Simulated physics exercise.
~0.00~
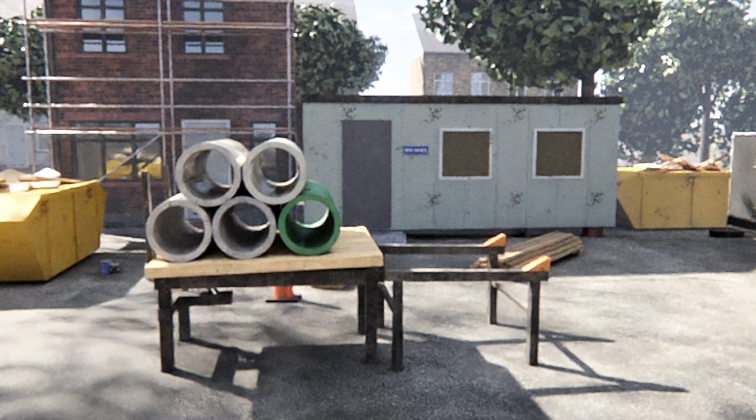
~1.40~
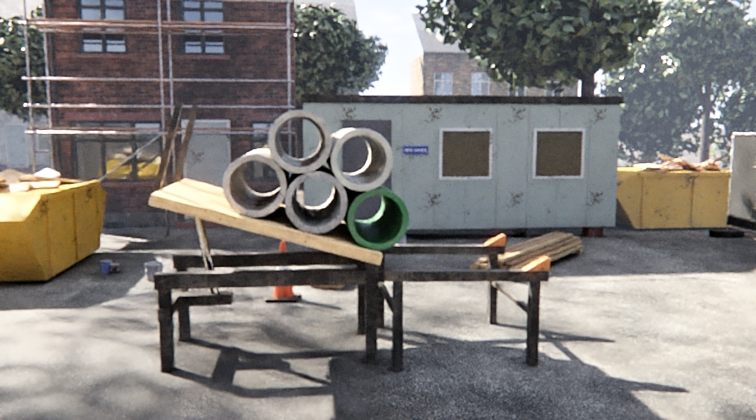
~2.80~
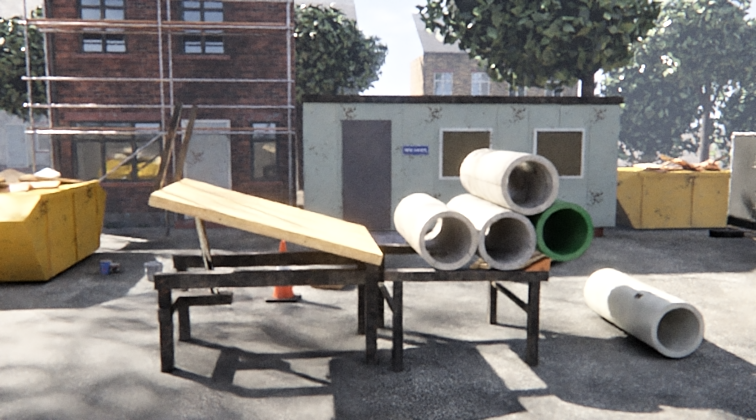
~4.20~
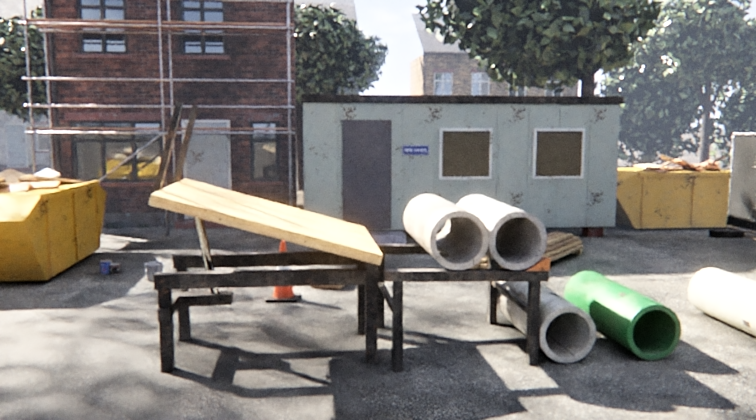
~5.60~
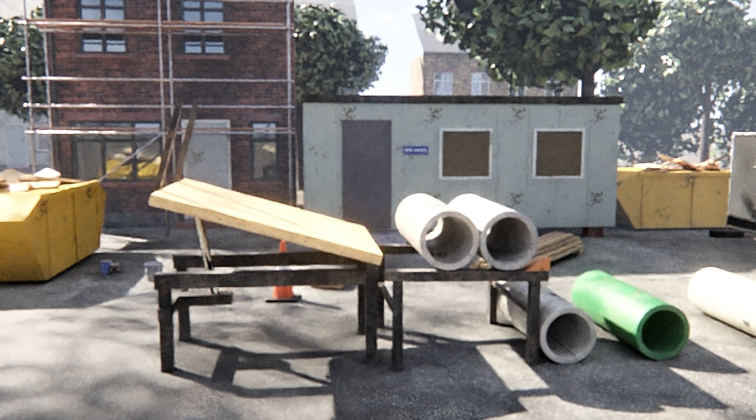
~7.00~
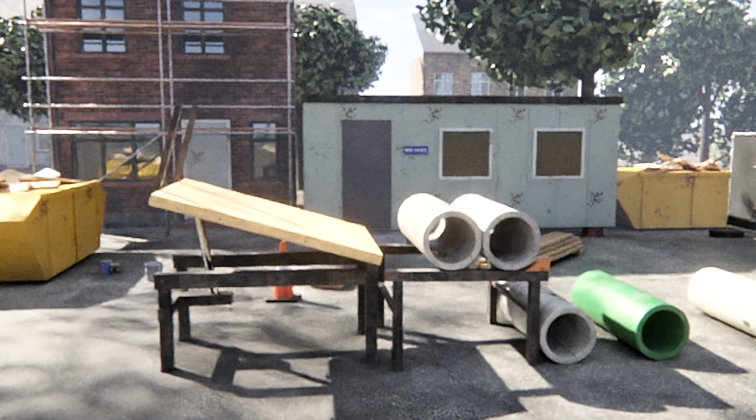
We see five stacked pipes, one of them green, slide and roll right as a wooden deck tilts toward a low rack; some tumble over the far end, and the green one drops to the ground and lies there, while two grey pipes stay on the rack.
